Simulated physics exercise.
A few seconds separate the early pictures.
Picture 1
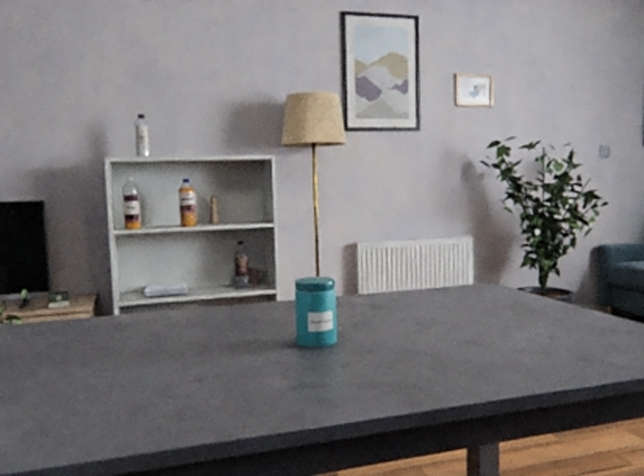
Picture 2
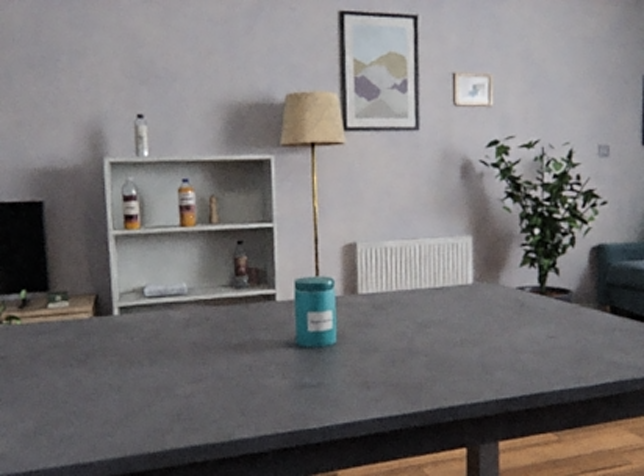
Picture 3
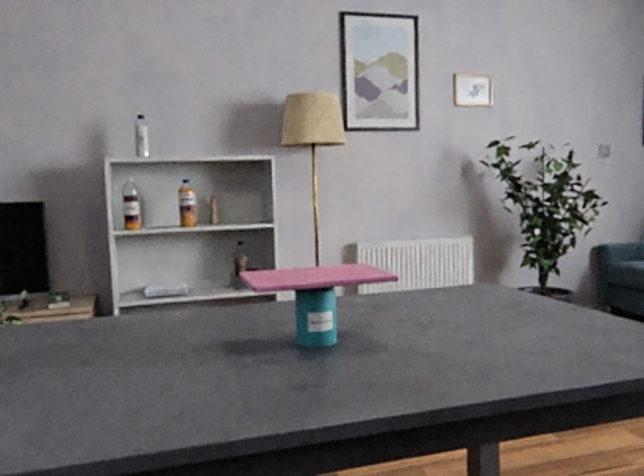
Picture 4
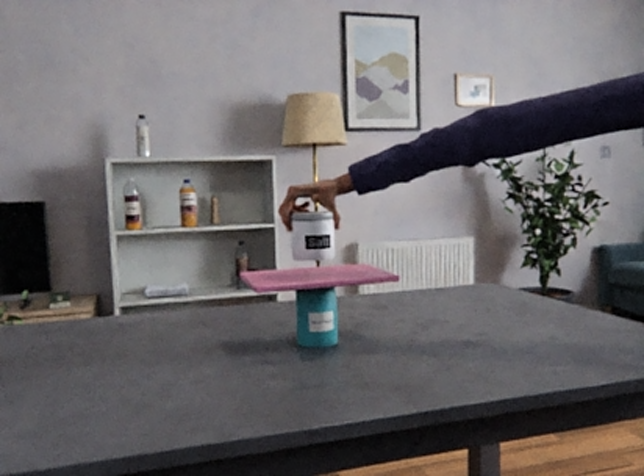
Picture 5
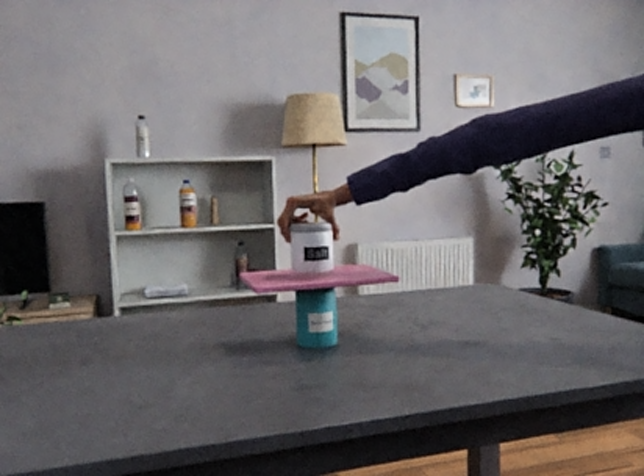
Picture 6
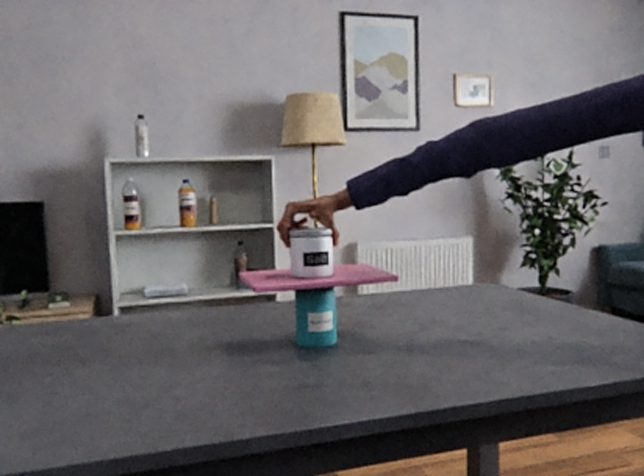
On a dark table, a pink lid appears atop a teal jar, and a hand lowers a white jar onto it.
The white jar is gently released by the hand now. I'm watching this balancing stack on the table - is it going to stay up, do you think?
Yes, it should stay up.
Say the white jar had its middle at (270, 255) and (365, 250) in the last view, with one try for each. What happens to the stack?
Result one: The stack falls. Result two: The stack falls.
Then, 0.20 s later than the last frame, all is still.
Then, 0.50 s later than the last frame, white jar resting near (311, 253).
When it is over, all 3 as before. End places, in pixels of the last picture, white jar near (311, 253). The stack holds.
